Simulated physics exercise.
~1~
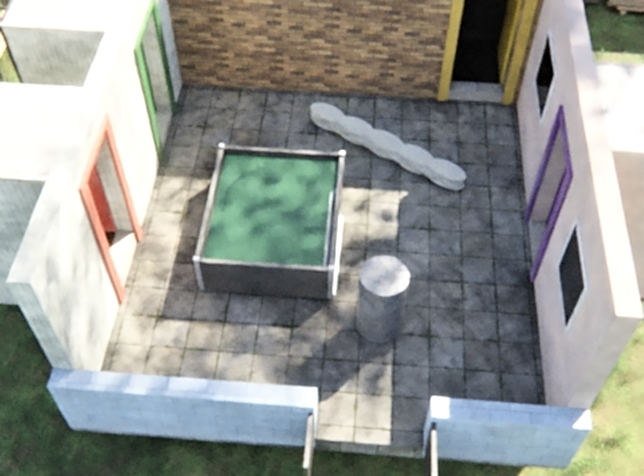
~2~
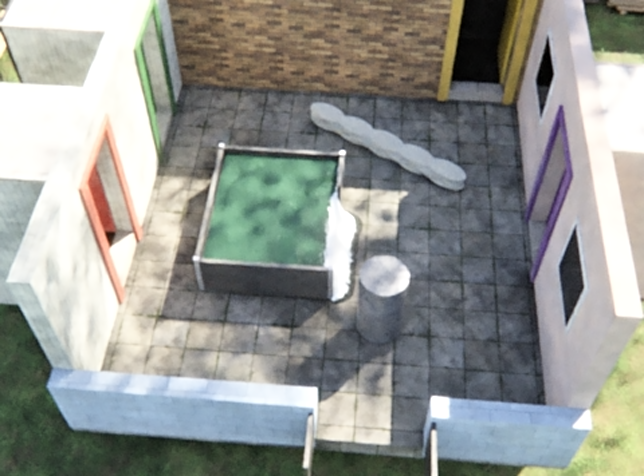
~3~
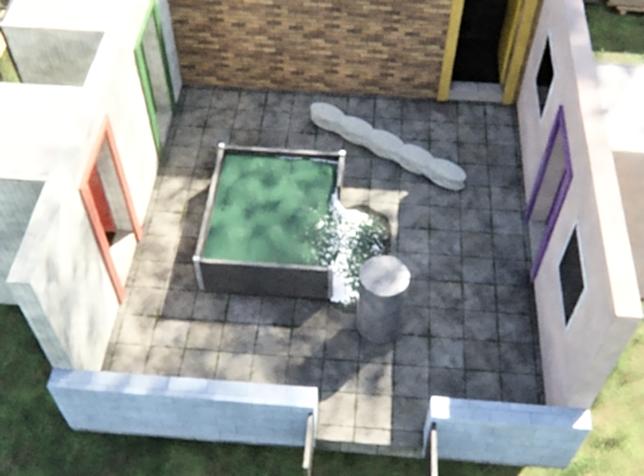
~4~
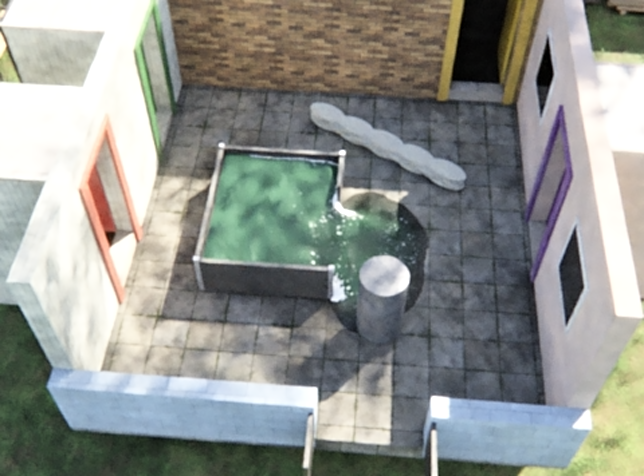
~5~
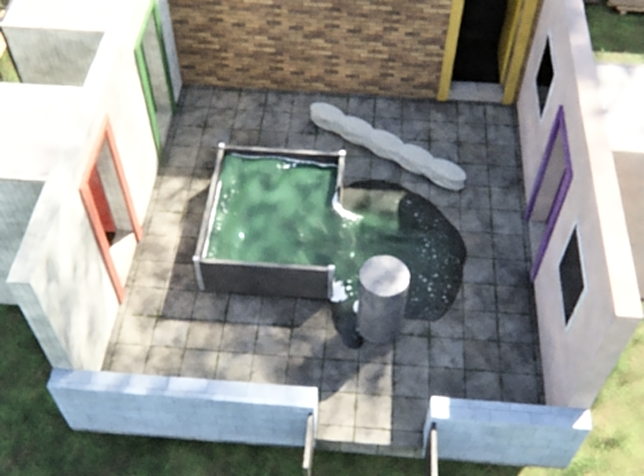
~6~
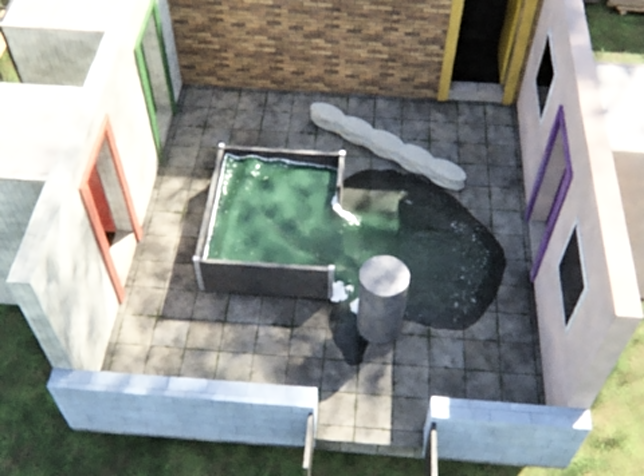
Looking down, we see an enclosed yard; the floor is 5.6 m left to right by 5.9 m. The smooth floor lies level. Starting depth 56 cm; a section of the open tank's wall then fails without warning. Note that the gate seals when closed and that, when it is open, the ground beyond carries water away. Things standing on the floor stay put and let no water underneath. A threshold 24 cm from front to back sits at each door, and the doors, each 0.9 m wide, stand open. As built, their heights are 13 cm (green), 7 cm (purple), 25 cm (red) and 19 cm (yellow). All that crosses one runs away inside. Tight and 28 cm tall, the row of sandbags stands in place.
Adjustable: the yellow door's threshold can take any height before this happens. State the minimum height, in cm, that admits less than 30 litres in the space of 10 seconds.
8 cm, roughly.
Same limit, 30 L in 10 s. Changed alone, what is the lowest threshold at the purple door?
At purple, roughly 21 cm.
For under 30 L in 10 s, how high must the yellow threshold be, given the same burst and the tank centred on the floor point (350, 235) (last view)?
Close to 7.0 cm would do it.
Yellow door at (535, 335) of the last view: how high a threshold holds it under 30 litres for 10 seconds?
It needs about 18 cm.
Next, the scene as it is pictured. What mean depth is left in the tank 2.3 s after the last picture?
Around 19 cm deep on average.
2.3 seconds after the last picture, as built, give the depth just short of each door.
Green door 0 cm, purple door 20 cm, red door 0 cm, yellow door 10 cm.
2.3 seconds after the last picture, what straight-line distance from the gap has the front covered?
I make it some 4.2 m.
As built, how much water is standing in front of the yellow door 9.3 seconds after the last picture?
It works out to about 7.0 centimetres deep.
Then, 0.7 s after the last picture water covers 25 % of the floor, deepest (32 cm) near (536, 300); it has not reached the yellow door.
Then, 2.3 s after the last picture water covers 40 % of the floor, deepest (27 cm) near (549, 438); 10 cm at the yellow door, 0 litres in over its 19 cm threshold.
Then, 9.3 s after the last picture water covers 95 % of the floor, deepest (9 cm) near (152, 194); 7 cm at the yellow door, 0 litres in over its 19 cm threshold.
At the yellow door as built, the water peaked near 12 cm, 3.1 s after the last picture.
Run again over the same 10 s with other heights there, 50 litres in over 6.5 cm, 10 litres over 10 cm. The limit of 30 litres is kept from about 8 cm up.
